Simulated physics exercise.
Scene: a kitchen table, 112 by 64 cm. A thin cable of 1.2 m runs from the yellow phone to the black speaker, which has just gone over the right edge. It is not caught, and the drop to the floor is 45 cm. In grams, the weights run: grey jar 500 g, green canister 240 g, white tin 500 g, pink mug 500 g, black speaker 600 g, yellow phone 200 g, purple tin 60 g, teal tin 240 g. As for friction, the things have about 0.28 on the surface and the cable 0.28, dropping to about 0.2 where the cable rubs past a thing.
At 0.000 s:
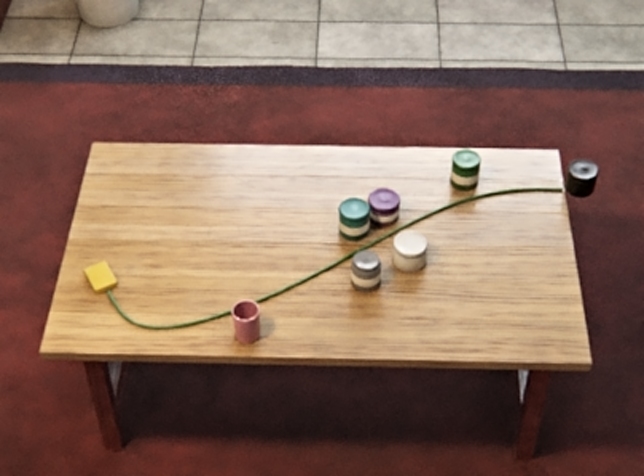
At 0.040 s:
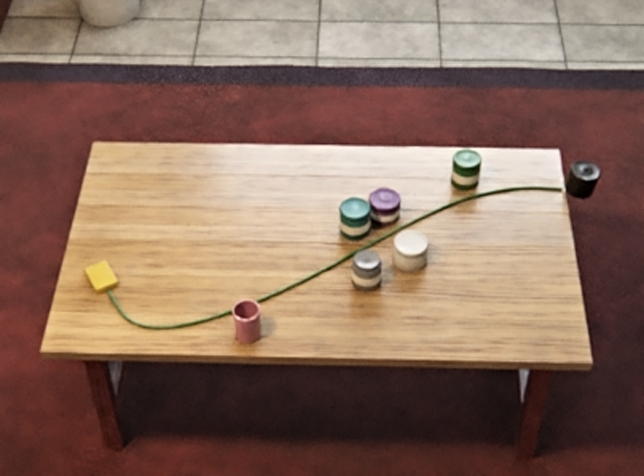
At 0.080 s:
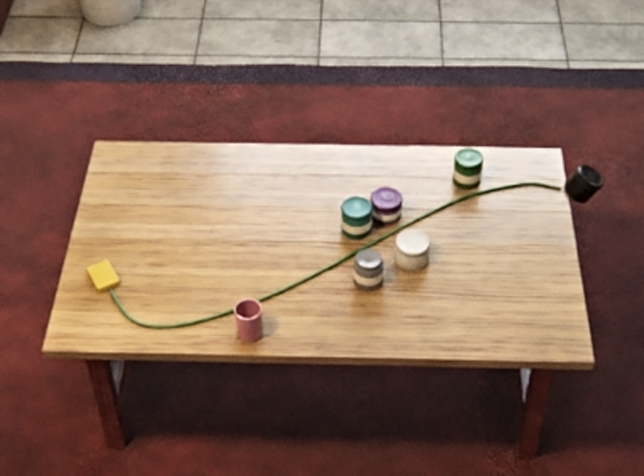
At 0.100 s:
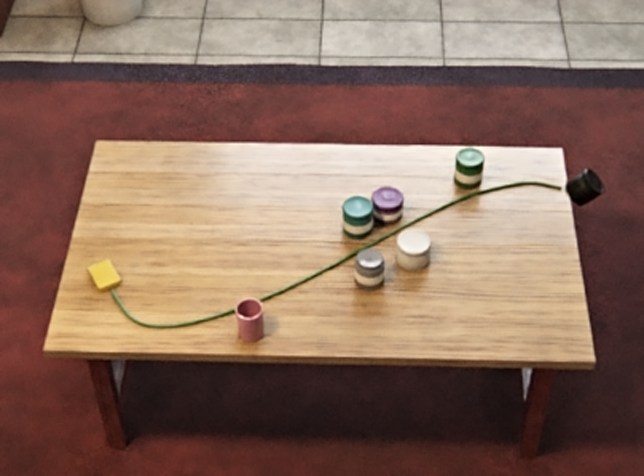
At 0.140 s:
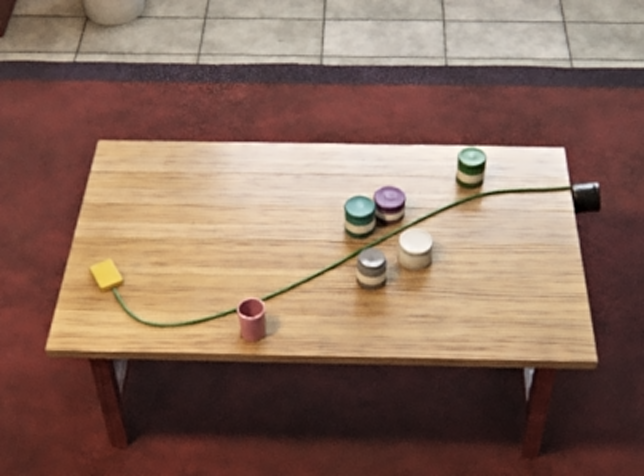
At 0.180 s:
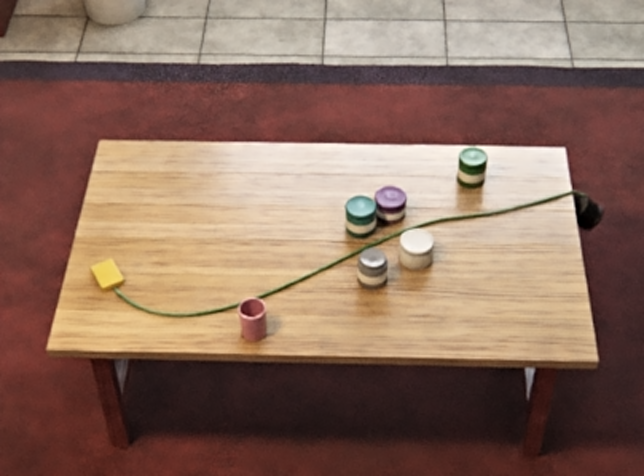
A wooden kitchen table stands on a dark red rug beside pale floor tiles, seen from above at an angle. A green cable curves from a yellow block at left, past a pink mug and a cluster of teal, purple, grey and white tins, below a green canister, to a black object off the right edge. The black object tilts and sinks slightly, drawing the cable straighter, while the view shifts very slightly.
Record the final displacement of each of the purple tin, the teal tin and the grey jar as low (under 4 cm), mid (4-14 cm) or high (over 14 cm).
Purple tin - mid; teal tin - mid; grey jar - low.
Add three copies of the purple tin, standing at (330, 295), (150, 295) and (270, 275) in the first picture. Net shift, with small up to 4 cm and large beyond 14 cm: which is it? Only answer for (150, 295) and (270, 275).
First: A big shift; second: A big shift.
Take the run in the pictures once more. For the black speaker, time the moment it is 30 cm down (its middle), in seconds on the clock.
Around 0.34 seconds on the clock.
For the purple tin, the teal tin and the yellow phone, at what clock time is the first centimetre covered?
Purple tin: 0.60 s; teal tin: 0.55 s; yellow phone: 0.26 s.
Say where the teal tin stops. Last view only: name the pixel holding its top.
(387, 195).
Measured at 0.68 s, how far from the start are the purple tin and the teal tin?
Shifts - purple tin 6 cm, teal tin 6 cm.
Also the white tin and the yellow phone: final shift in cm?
Final places, approx.: White tin 0 cm off, yellow phone 70 cm off.
By 0.4 s, the cable's tail end at (274, 260); yellow phone 34 cm off its start, black speaker over the edge.
By 0.7 s, the cable's tail end at (404, 239); teal tin 6 cm off its start, purple tin 6 cm off its start, yellow phone 61 cm off its start.
By 0.9 s, the cable's tail end at (424, 229); teal tin 7 cm off its start at (387, 195), purple tin 6 cm off its start at (415, 186), yellow phone 67 cm off its start at (410, 232).
By 1.2 s, the cable's tail end at (424, 229); teal tin 7 cm off its start, purple tin 6 cm off its start, yellow phone 67 cm off its start.
By 2.4 s, the cable's tail end at (424, 229); teal tin 7 cm off its start at (387, 195), purple tin 6 cm off its start at (415, 186), grey jar 0 cm off its start at (373, 257), yellow phone 67 cm off its start at (410, 232).
